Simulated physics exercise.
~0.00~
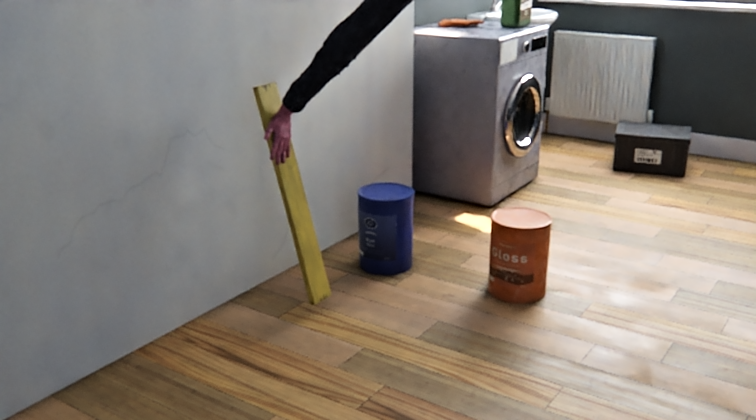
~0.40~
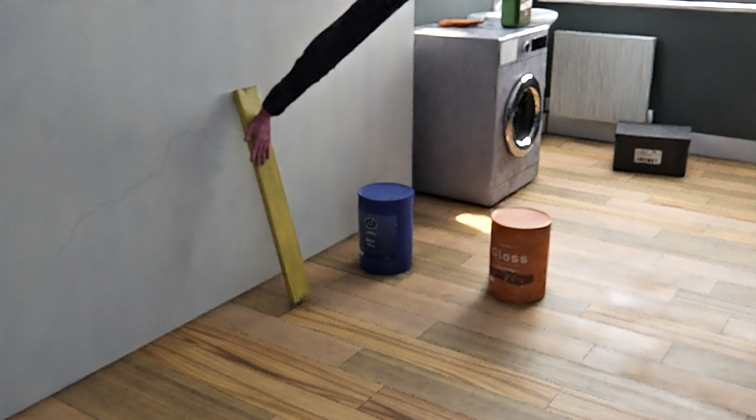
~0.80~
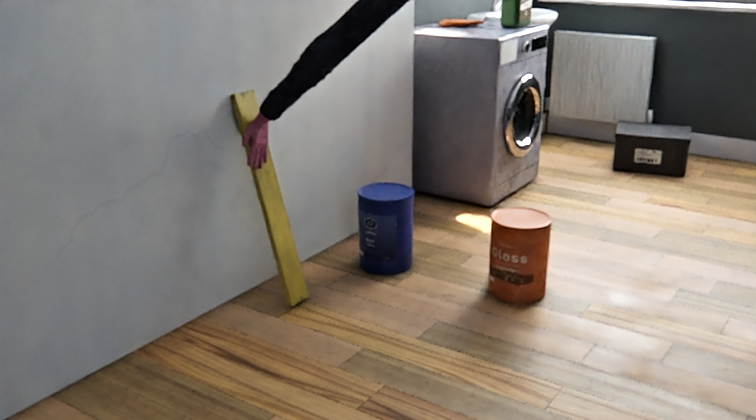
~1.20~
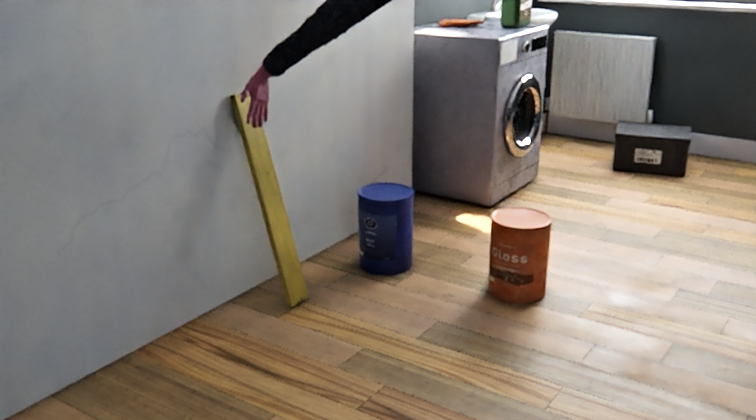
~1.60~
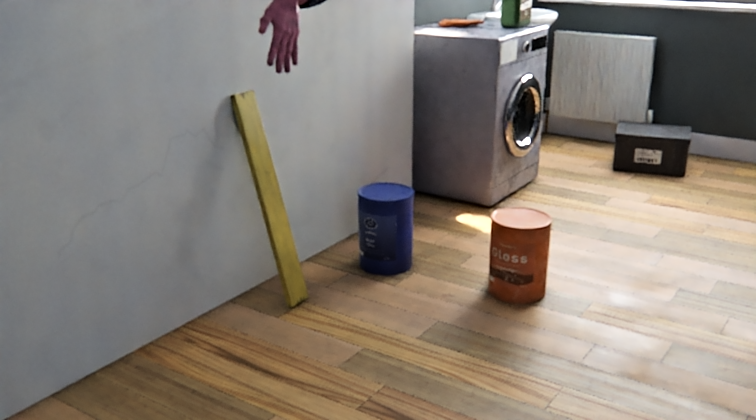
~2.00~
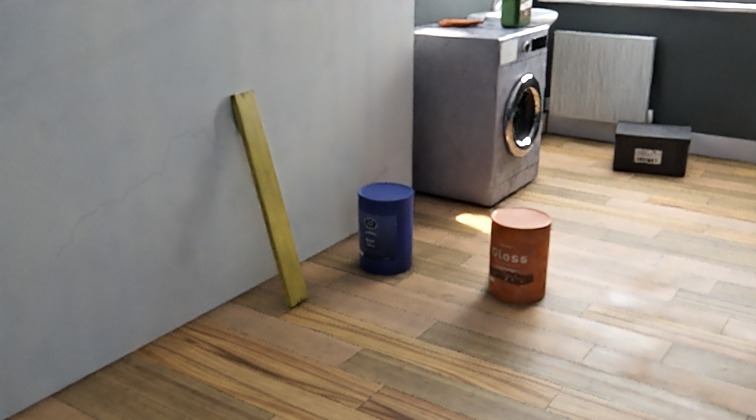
A yellow plank leans against a bare pale wall on the left, held near its top by a pink-gloved hand on a dark-sleeved arm. The still camera looks down on a wooden floor, where a blue pail stands right of the plank and an orange pail farther right, with a washing machine, radiator and dark box behind. The hand shifts the plank a little left and rests it there. It slides up to the top, lets go and draws back out of view. The plank stays leaning, its foot in place, and both pails remain unmoved.
